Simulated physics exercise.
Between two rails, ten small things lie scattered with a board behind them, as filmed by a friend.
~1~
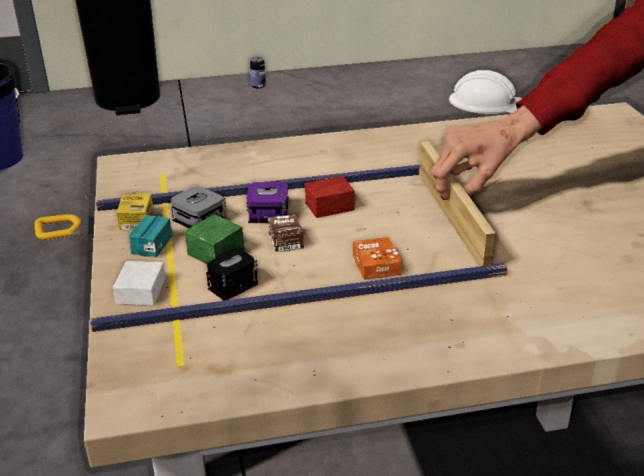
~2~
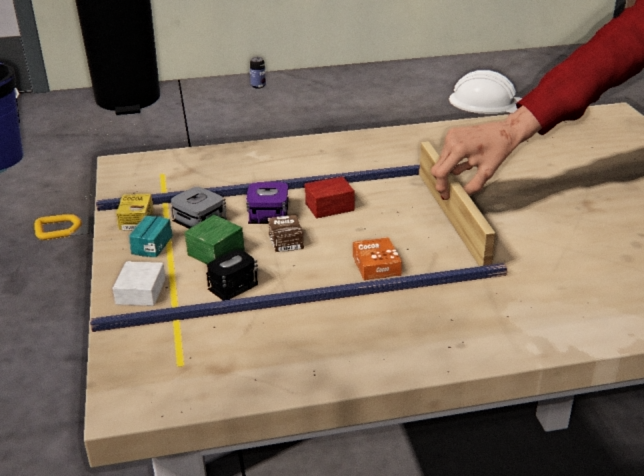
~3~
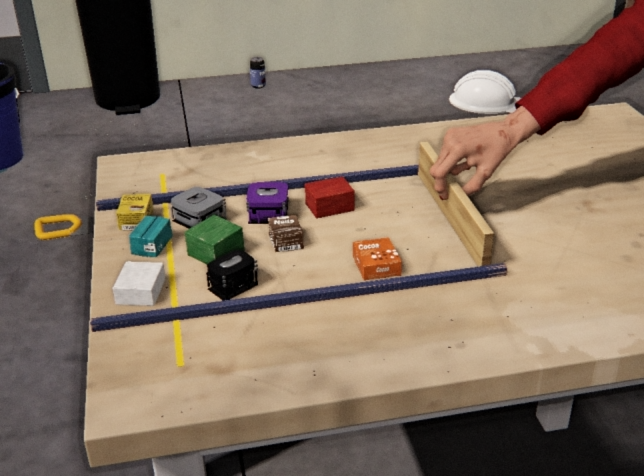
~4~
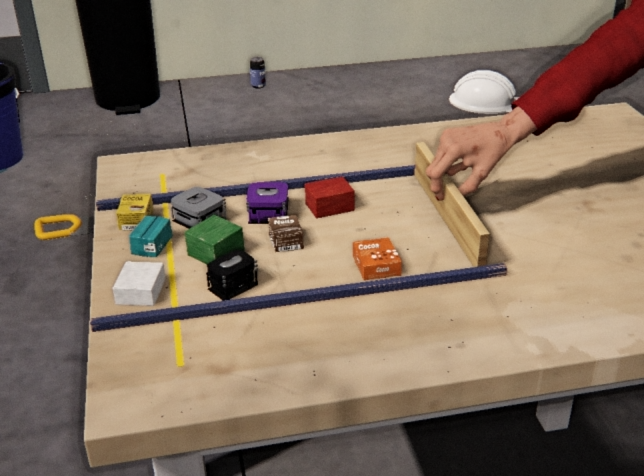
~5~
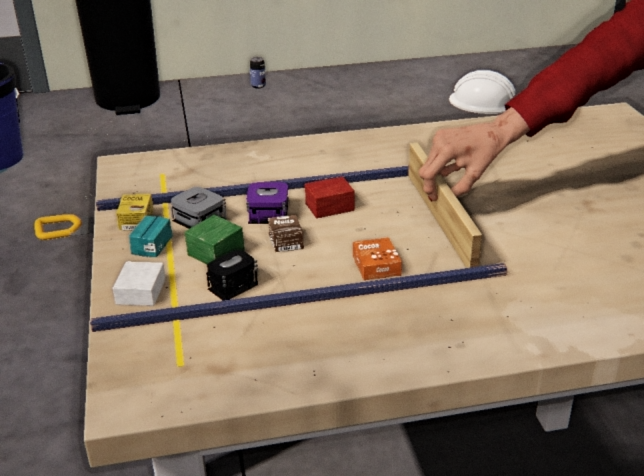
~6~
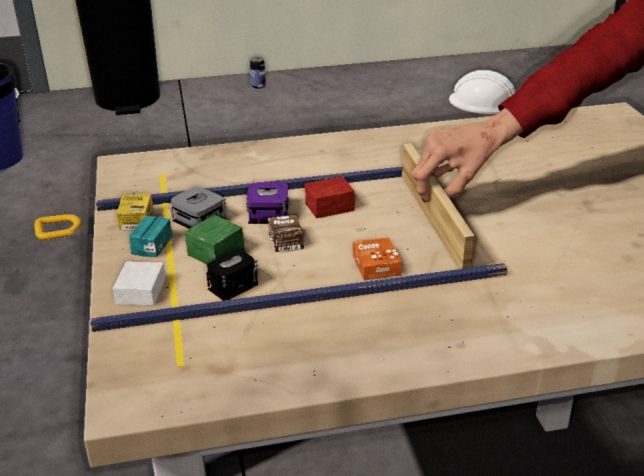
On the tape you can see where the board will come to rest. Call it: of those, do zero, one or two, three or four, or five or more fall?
Three or four fall.
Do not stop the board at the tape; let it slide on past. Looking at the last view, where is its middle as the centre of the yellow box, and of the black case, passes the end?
The middle is at (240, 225) when it's the yellow box, and at (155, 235) when it's the black case.
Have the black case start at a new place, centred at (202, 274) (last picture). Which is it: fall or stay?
Placed like that, the black case keeps its spot.
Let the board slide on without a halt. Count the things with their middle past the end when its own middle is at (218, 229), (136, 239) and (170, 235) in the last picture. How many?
Respectively 1, 7 and 4.
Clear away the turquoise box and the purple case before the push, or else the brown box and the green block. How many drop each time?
The count is 2 in the first case and 3 in the second.
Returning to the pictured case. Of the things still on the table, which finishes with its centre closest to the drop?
Ending up nearest is the purple case.
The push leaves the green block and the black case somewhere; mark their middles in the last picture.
The first comes to rest at (117, 247), and the second at (108, 285).
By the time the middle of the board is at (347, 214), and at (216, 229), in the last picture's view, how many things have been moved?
2, then 10.
Early on, none off yet; yellow box at rest near (135, 212); white block at rest near (140, 283); turquoise box at rest near (151, 236).
Finally, the number that fall off is three or four; lost, grey case, turquoise box, white block and yellow box.
